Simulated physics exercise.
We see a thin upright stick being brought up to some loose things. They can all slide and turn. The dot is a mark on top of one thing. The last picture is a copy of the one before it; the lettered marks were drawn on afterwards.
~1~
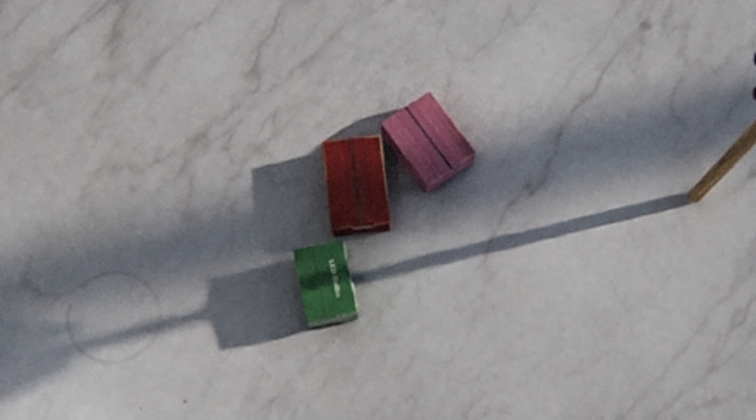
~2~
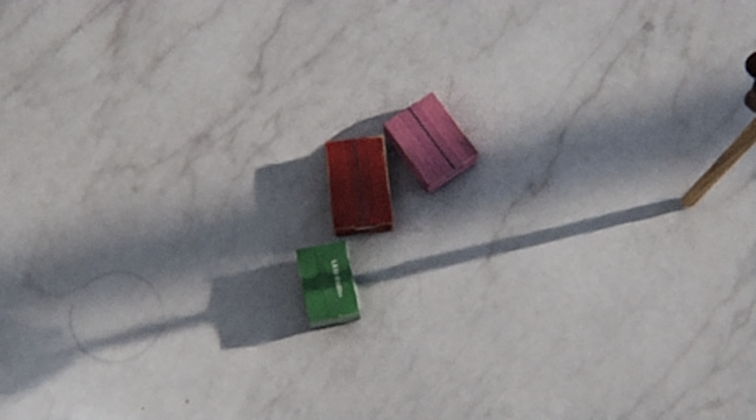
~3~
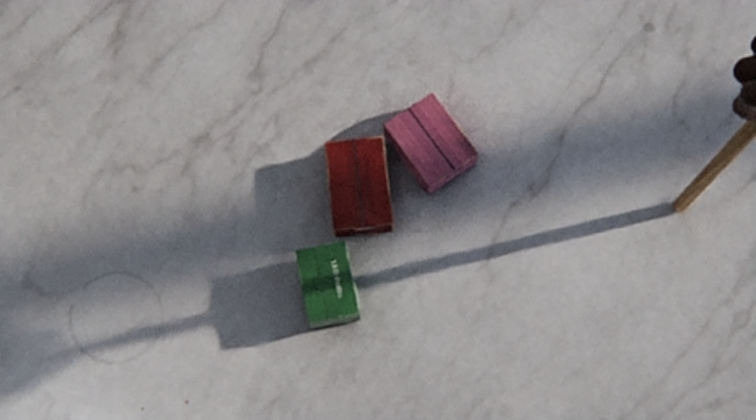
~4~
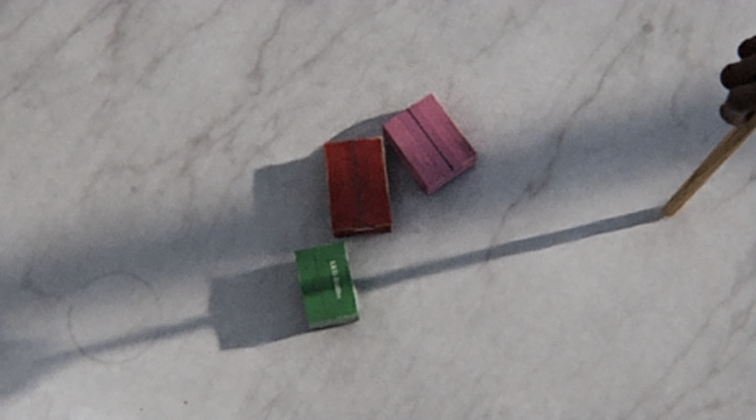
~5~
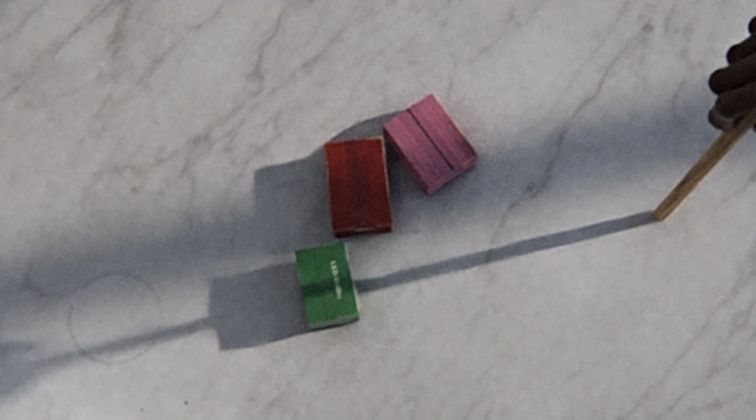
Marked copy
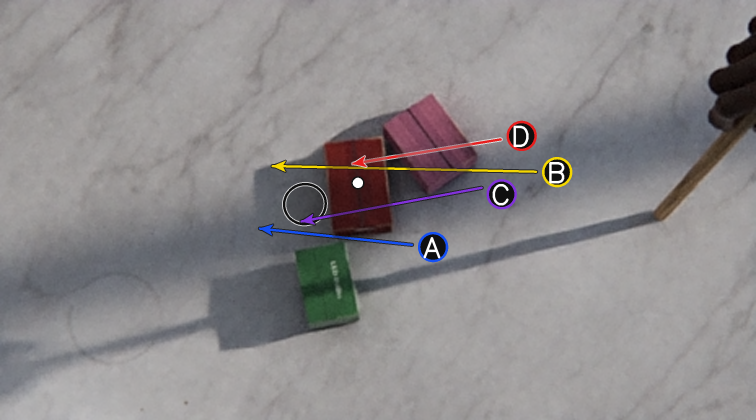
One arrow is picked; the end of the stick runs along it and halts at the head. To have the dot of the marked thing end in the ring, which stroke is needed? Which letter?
B.
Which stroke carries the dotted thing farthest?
D.
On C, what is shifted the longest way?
The red box.
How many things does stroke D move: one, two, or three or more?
It moves two.
On the marked copy, A from (412, 245) to (260, 229); B from (536, 172) to (273, 166); C from (482, 188) to (301, 221); D from (501, 139) to (353, 164); the ring at (304, 204); the white dot at (358, 183).
Following B. Soon after the start, foot of the stick (440, 170); red box (358, 187); pink box (412, 130).
Later, foot of the stick (346, 168); red box (327, 196); pink box (400, 114).
In the end, foot of the stick (273, 167); red box (308, 207); pink box (400, 114); the dot on the red box is in the ring.
As for the rest, A leaves the dotted thing at (355, 181); C leaves the dotted thing at (303, 175); D leaves the dotted thing at (273, 219).
